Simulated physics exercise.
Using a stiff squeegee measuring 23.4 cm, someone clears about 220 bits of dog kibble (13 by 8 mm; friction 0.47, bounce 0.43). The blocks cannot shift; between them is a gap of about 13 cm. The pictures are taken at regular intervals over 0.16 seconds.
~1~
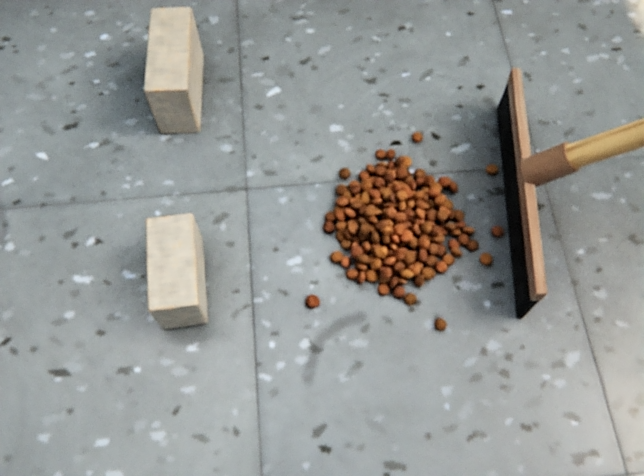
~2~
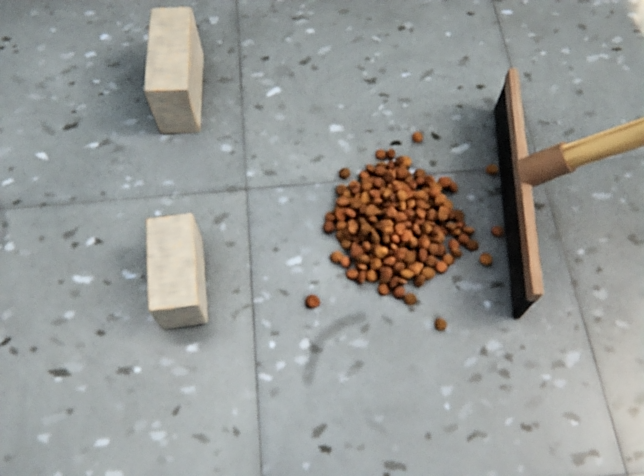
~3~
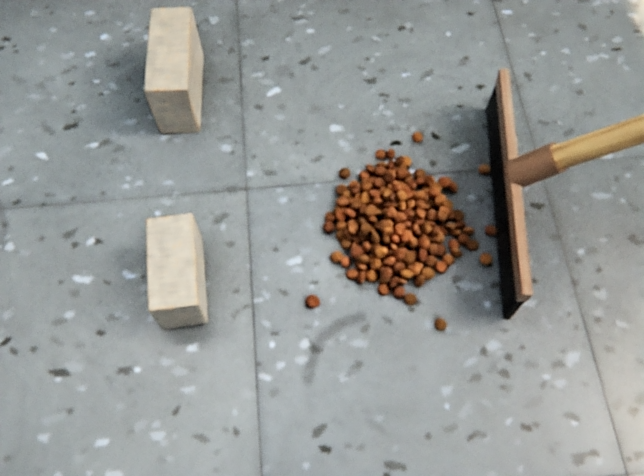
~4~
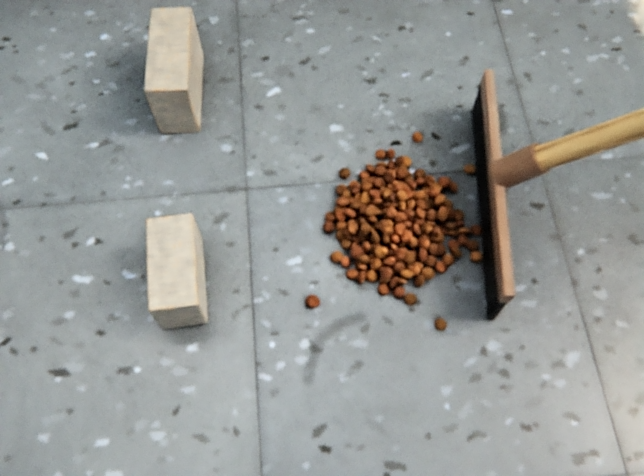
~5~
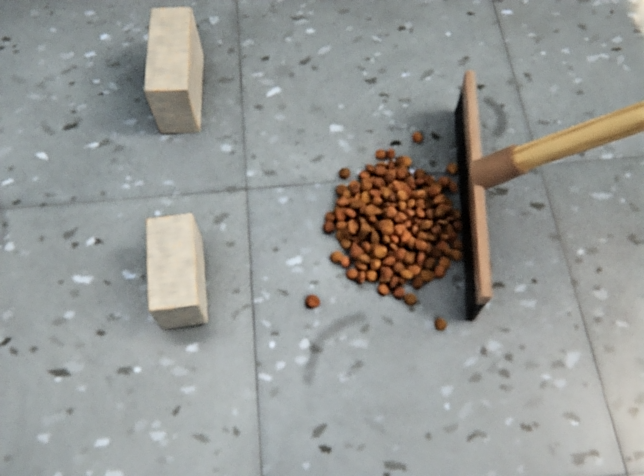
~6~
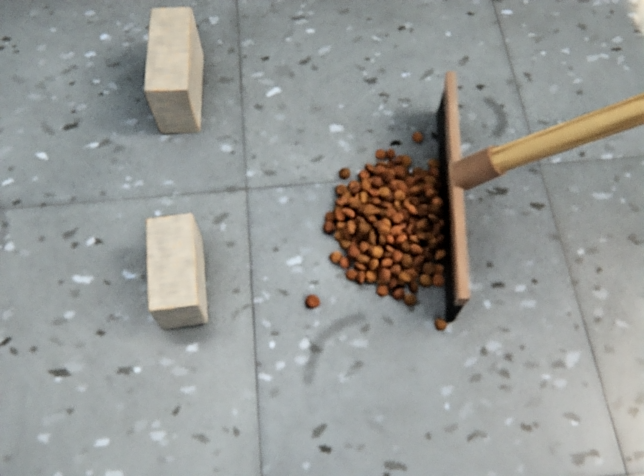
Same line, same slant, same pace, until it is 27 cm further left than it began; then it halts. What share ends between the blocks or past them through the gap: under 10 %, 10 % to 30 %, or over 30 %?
My guess is the gap count lands in the middle band.
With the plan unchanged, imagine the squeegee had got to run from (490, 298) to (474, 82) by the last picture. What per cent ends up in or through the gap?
I'd say 20 per cent winds up through the gap.
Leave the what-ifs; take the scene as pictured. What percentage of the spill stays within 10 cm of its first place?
Close to 0 in a hundred.
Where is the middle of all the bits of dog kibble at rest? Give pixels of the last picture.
Roughly at (210, 209).
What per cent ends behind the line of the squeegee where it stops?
About 5 %.
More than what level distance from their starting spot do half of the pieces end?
Around 20 centimetres.
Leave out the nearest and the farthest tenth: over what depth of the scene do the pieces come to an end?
18 cm.
Then, 0.21 s after the last picture, squeegee 19 cm from its start, spill 18 cm wide; round the near block 5 %, held up before the blocks 95 %.
Then, 0.42 s after the last picture, squeegee 27 cm from its start, spill 23 cm wide; in or through the gap 20 %, round the near block 10 %, held up before the blocks 70 %.
Then, 0.60 s after the last picture, squeegee 27 cm from its start, spill 24 cm wide; in or through the gap 25 %, round the near block 10 %, held up before the blocks 65 %.
In the end, in or through the gap 25 %, round the near block 10 %, round the far block 0 %, held up before the blocks 65 %.
